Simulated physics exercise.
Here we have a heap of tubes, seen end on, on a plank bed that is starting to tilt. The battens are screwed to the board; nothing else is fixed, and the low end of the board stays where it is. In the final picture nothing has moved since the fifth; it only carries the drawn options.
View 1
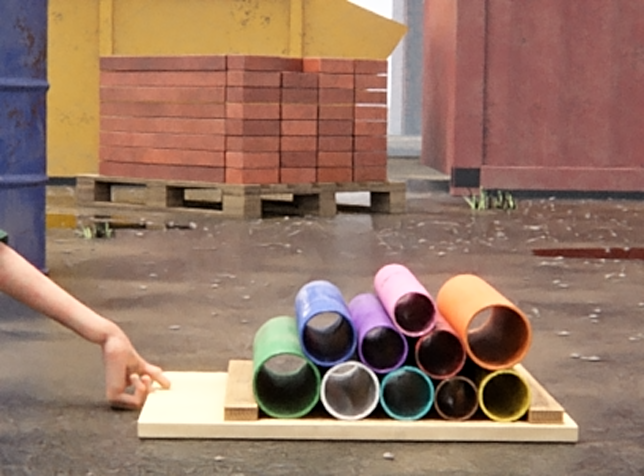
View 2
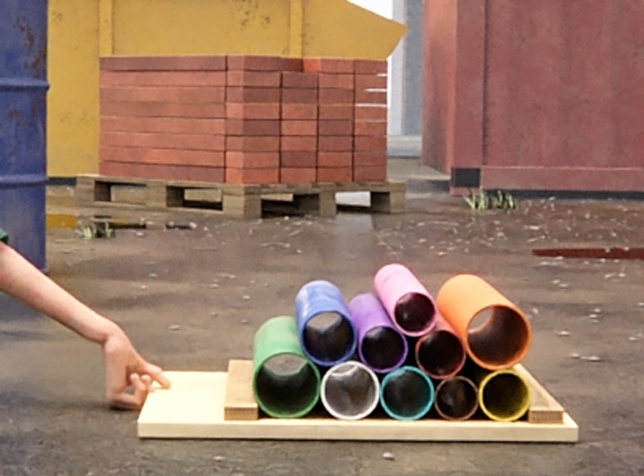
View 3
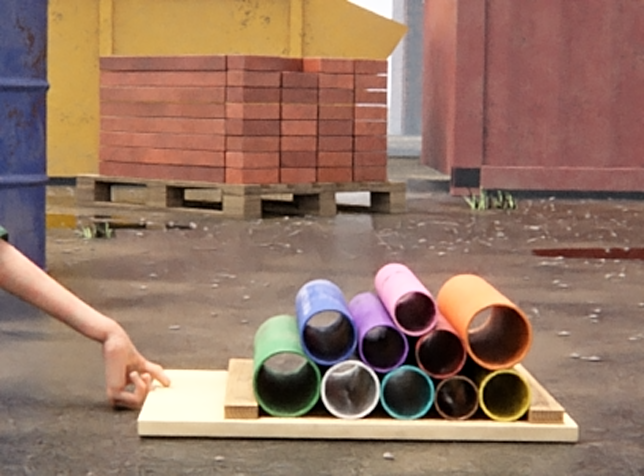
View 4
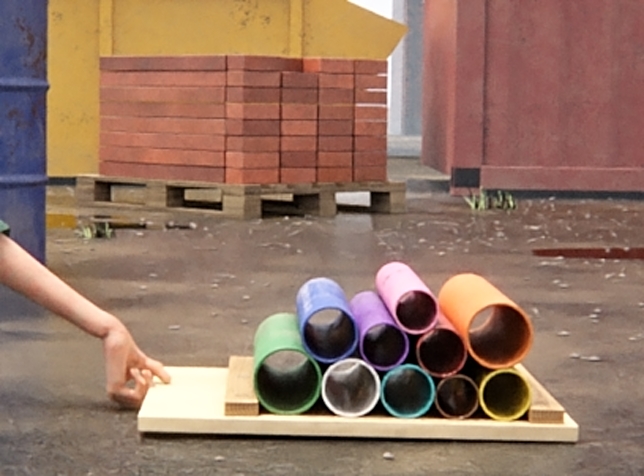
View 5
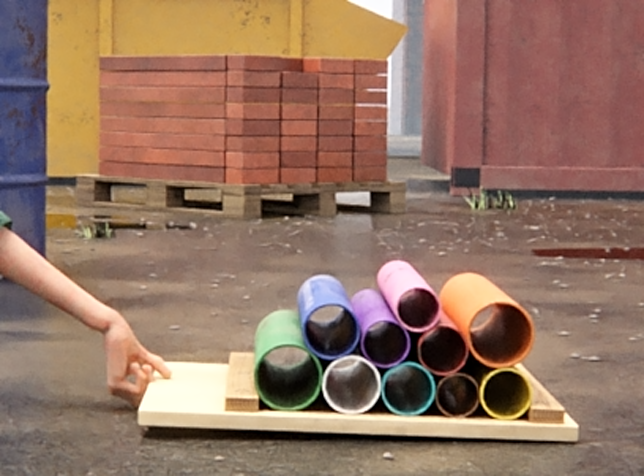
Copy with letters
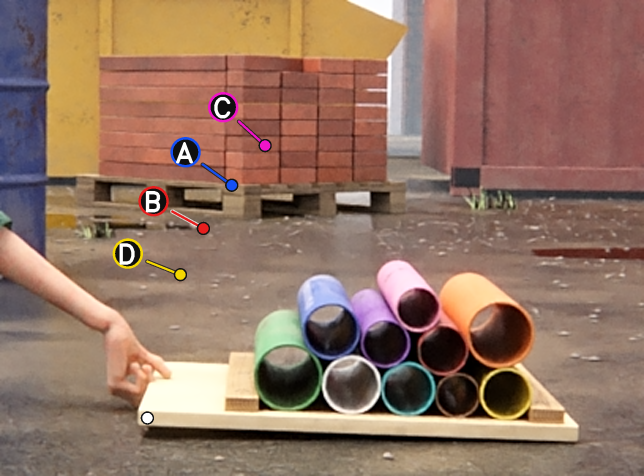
A hand slightly raising the left end of a wooden board holding a stack of colourful tubes on wet ground.
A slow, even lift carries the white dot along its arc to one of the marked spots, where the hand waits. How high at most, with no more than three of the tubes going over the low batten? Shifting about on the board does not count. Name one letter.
At most to D.
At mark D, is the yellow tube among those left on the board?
Yes, with D.
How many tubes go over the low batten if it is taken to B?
It comes to five.
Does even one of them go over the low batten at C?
At C: Yes.
On the marked copy, A at (232, 185); B at (204, 229); C at (265, 146); D at (181, 275); the white dot at (148, 418).
With D. Early on, board at 16°.
Further on, board at 21°.
At the end, board at 21°, three over the low batten (red, orange, pink).
As for the rest, A five over the low batten; B five over the low batten; C ten over the low batten.
